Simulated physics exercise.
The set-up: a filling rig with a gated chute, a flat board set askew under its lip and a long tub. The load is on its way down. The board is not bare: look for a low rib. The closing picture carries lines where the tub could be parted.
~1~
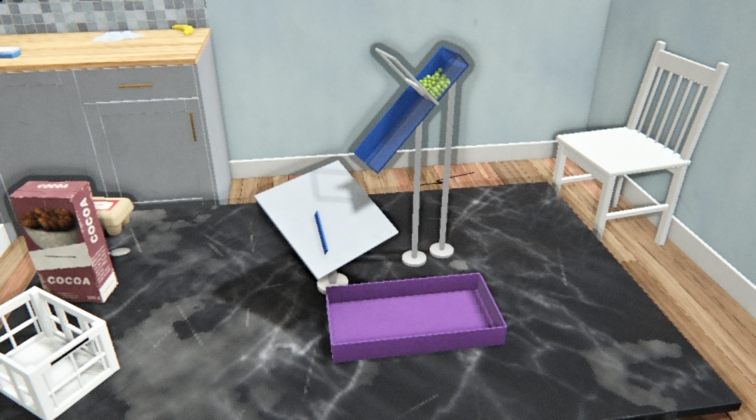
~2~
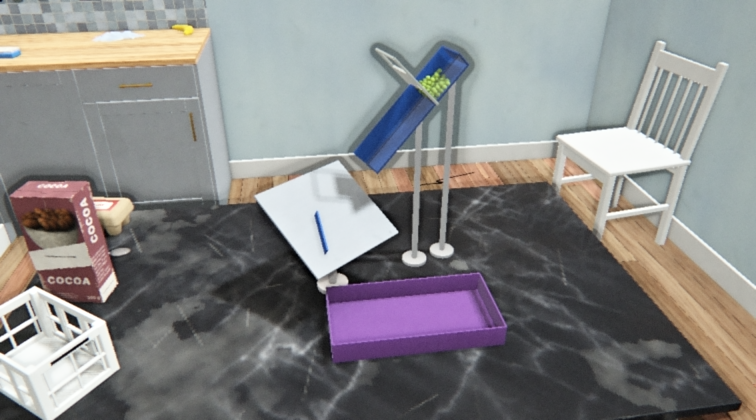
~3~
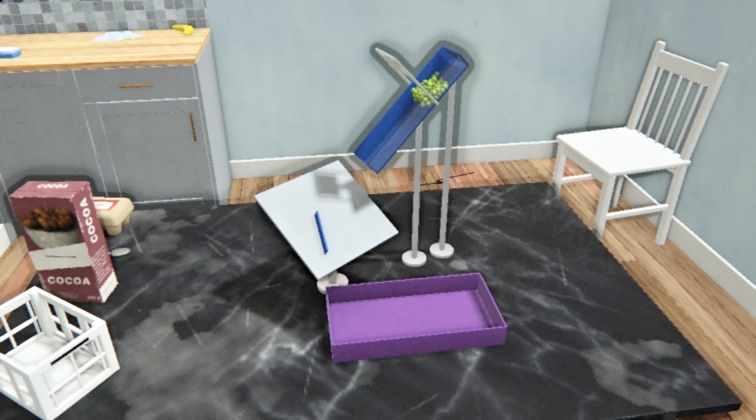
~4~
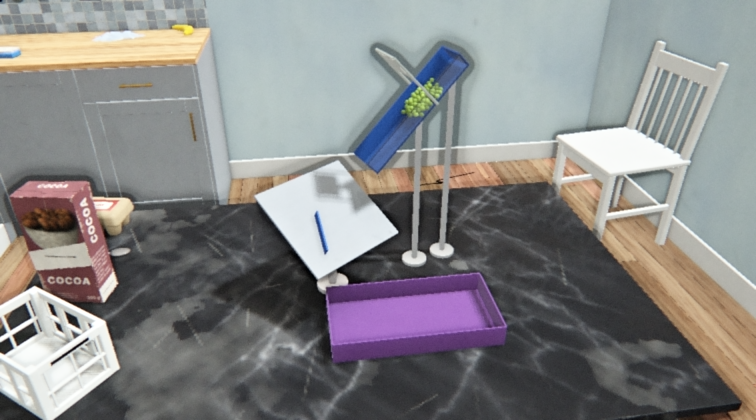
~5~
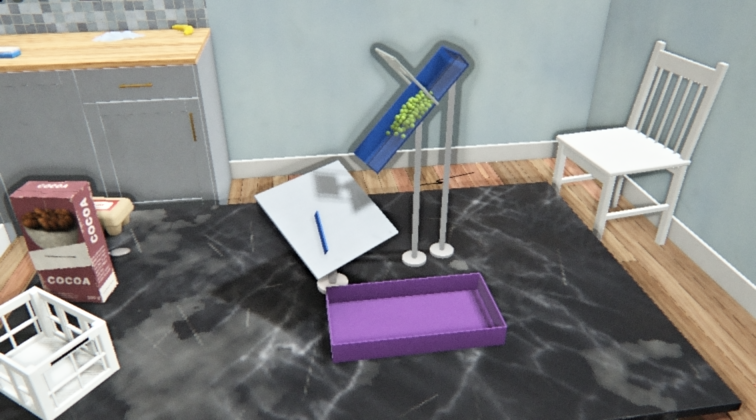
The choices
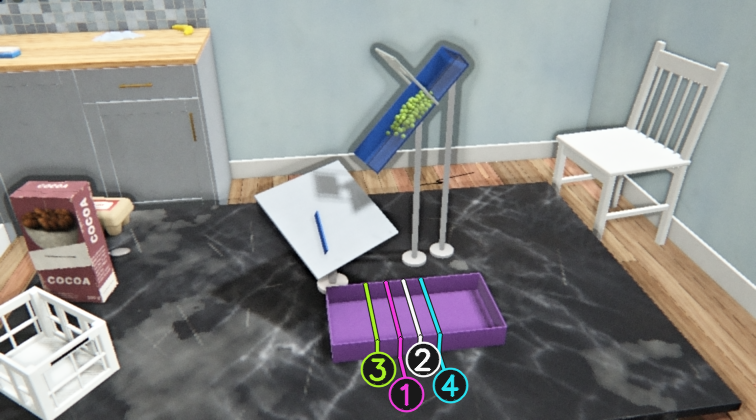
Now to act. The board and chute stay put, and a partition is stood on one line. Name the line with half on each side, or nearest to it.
The answer is line 3.
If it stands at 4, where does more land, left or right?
More lands on the left.
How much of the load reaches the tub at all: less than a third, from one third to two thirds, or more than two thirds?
More than two thirds.
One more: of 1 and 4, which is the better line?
That would be 1.
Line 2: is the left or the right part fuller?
The left side.
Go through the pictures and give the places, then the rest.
The first frame shows load behind the gate near (430, 87), dried peas; lip of the chute near (371, 168), sloping fairly steeply.
The second frame shows middle of the board near (329, 215), tilted fairly steeply; middle of its low edge near (361, 254); of its high edge near (299, 177).
The third frame shows front corners of the tub near (333, 345) and (506, 327), empty; front of the load near (423, 105).
The fourth frame shows middle of the load near (419, 99); its front near (403, 112), close to a quarter of the way to the lip; rib from (317, 211) to (328, 250).
The fifth frame shows middle of the load near (411, 112); its front near (388, 133), close to half of the way to the lip.
On the marked copy, line 1 crosses the front rim at (400, 338); line 2 crosses the front rim at (420, 336); line 3 crosses the front rim at (377, 340); line 4 crosses the front rim at (439, 334).
With 1, of what is caught, the bulk on the left of the divider, close to a quarter on the right.
With 2, of what is caught, the bulk on the left of the divider, a small share on the right.
With 3, of what is caught, close to two thirds on the left of the divider, close to a third on the right.
With 4, of what is caught, all but a few on the left of the divider, a small share on the right.
